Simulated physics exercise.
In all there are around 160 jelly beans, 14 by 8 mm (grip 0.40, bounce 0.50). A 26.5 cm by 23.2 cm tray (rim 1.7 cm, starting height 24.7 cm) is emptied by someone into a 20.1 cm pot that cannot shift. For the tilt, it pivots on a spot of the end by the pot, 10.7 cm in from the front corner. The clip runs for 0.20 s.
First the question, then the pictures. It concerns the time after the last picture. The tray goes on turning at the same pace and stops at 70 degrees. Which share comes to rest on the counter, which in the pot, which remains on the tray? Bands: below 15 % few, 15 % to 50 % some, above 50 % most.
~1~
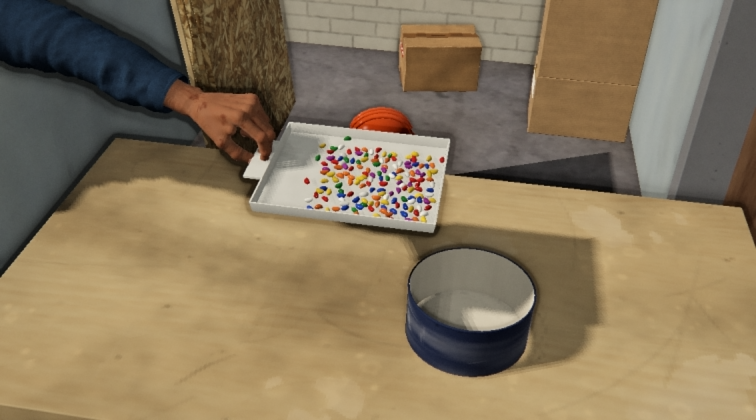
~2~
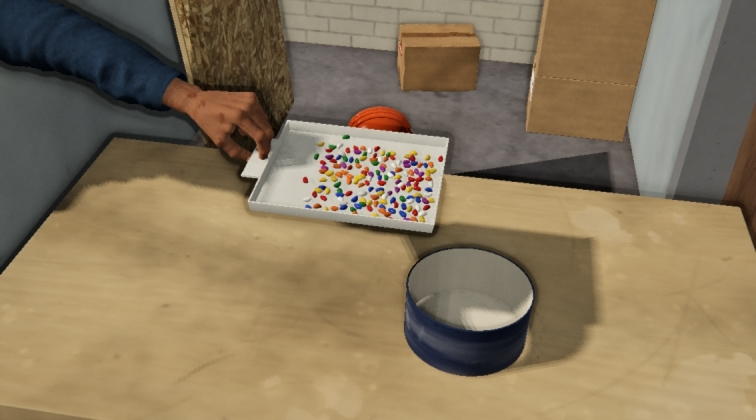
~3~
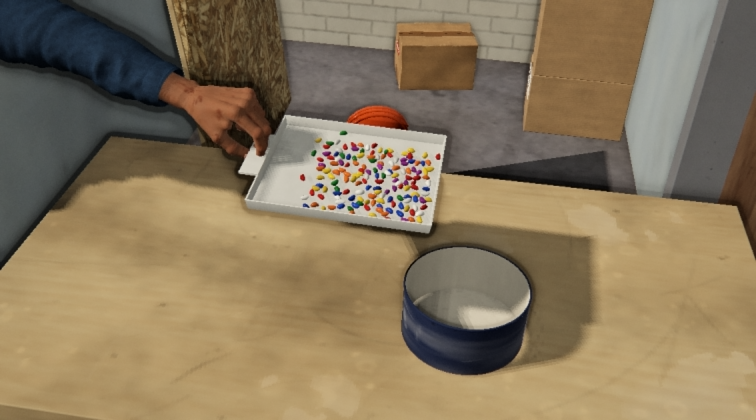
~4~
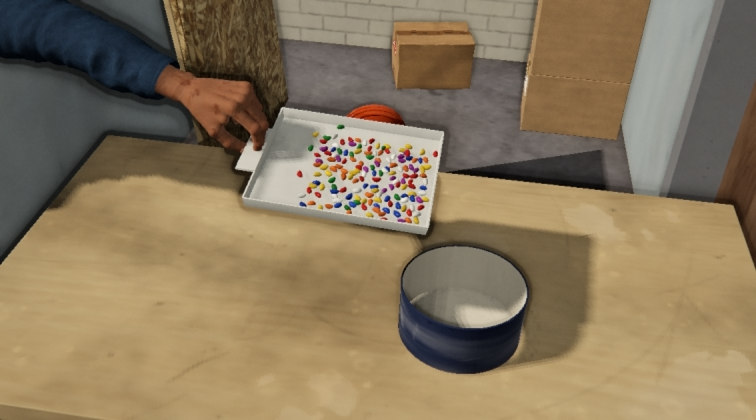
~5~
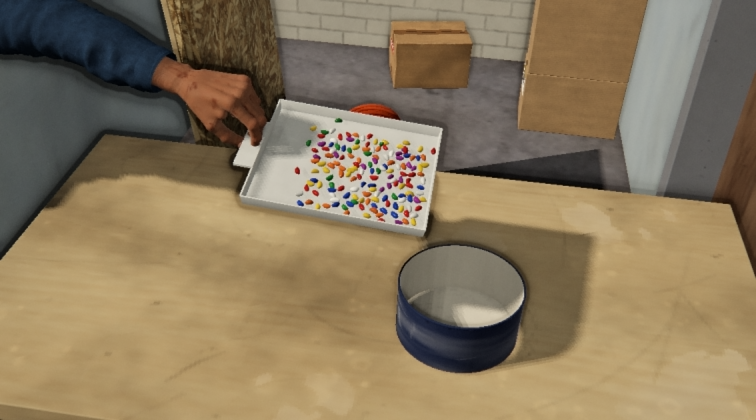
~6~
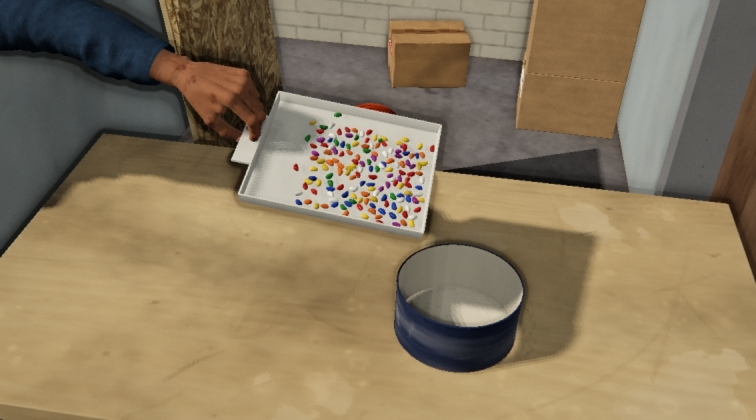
Result: Counter: Some, pot: Some, left on the tray: Some.
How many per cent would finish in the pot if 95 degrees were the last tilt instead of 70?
In that case it comes to about 35 in a hundred.
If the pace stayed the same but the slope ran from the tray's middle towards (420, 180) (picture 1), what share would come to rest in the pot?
Some 25 per cent.
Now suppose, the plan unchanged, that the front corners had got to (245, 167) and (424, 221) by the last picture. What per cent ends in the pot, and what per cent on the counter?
Pot 40 % / counter 0 %.
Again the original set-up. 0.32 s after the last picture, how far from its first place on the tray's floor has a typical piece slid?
I'd say close to 5 centimetres.
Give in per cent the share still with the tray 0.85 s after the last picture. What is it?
Close to 60 in a hundred.
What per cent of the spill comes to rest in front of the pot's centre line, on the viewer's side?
About 90 per cent.
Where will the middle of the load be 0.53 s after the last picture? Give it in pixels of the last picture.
Approximately (388, 218) in the final picture.
Then, 0.32 s after the last picture, tilt 41 degrees; the tray holds 100 %, the pot 0 %.
Then, 0.53 s after the last picture, tilt 60 degrees; the tray holds 100 %, the pot 0 %.
Then, 0.85 s after the last picture, tilt 70 degrees; the tray holds 60 %, the pot 10 %.
In the end, counter 35 %, pot 30 %, tray 35 %.
